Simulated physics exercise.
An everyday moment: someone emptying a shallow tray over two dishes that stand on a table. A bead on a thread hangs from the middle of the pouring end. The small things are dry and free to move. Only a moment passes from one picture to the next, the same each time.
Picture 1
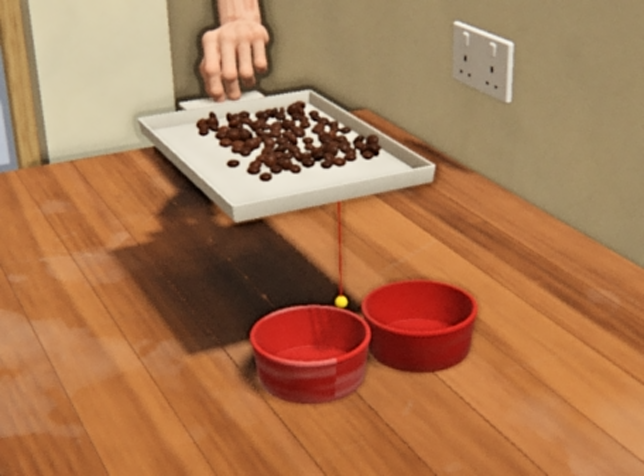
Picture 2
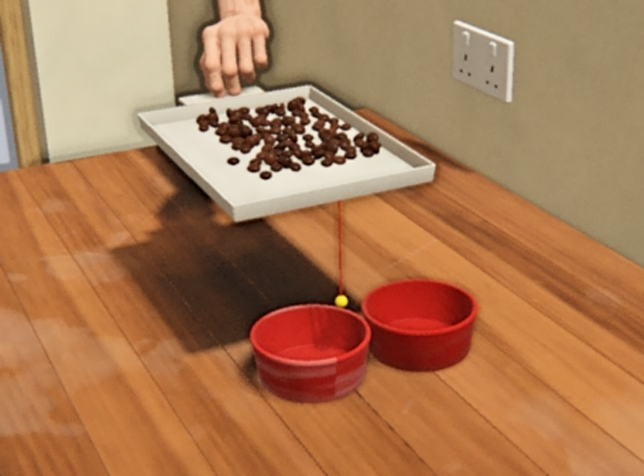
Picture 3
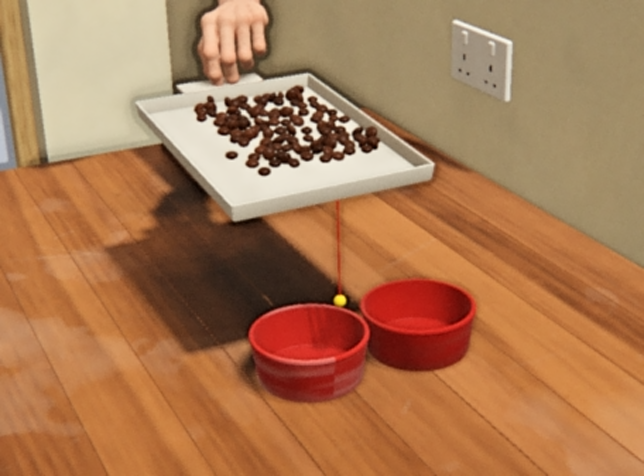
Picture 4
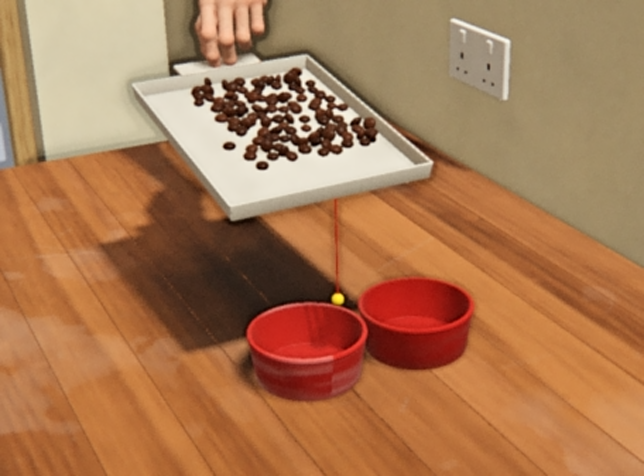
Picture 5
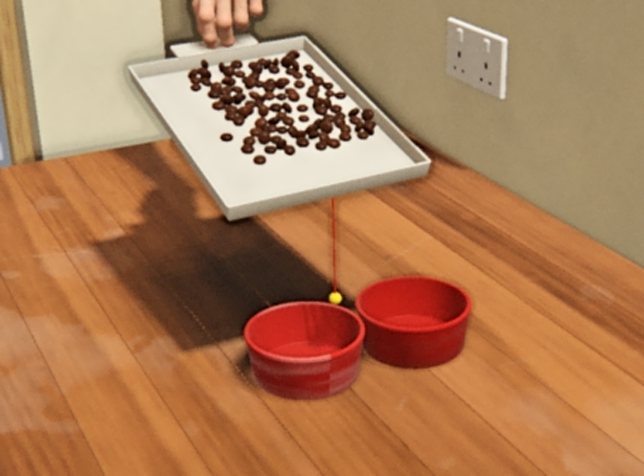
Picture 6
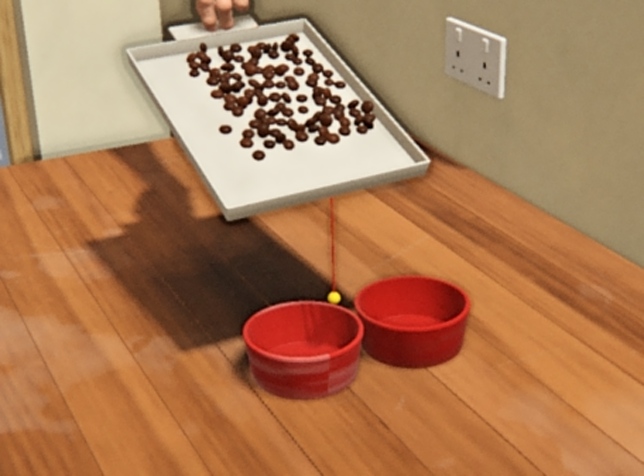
A pale shallow tray scattered with small brown drops tilted gradually toward two red dishes on a wooden table, as a hand raised its far end and a yellow bead hung on a thread below.
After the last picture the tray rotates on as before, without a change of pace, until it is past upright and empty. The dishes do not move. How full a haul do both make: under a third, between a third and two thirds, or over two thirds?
In the dishes lies from one third to two thirds of it.
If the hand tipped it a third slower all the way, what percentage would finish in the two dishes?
Some 50 per cent.
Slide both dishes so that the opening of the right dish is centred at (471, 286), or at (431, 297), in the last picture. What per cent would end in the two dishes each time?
Roughly 20 per cent, and 40 per cent.
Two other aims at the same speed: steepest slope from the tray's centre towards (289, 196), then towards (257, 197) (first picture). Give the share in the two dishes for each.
In turn 50 and 50 in a hundred.
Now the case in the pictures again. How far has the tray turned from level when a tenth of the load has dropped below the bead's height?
Near 70 degrees.
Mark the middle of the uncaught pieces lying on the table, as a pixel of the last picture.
Roughly at (382, 416).
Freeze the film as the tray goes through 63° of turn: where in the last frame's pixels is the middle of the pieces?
Near (324, 178).
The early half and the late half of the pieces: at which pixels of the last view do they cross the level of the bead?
First near (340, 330), later near (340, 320).
Shortly afterwards, tray tipped steeply; the bulk on the tray; only a few in the right dish; a little in the air.
Next, tray tipped past a quarter turn; near a quarter on the tray; near a quarter in the left dish; a little in the right dish; near a third outside both; a little in the air.
Some moments later, tray tipped past a quarter turn; near a third in the left dish; a little in the right dish; near half outside both.
In the end, tray tipped past a quarter turn; near a third in the left dish; a little in the right dish; near half outside both.
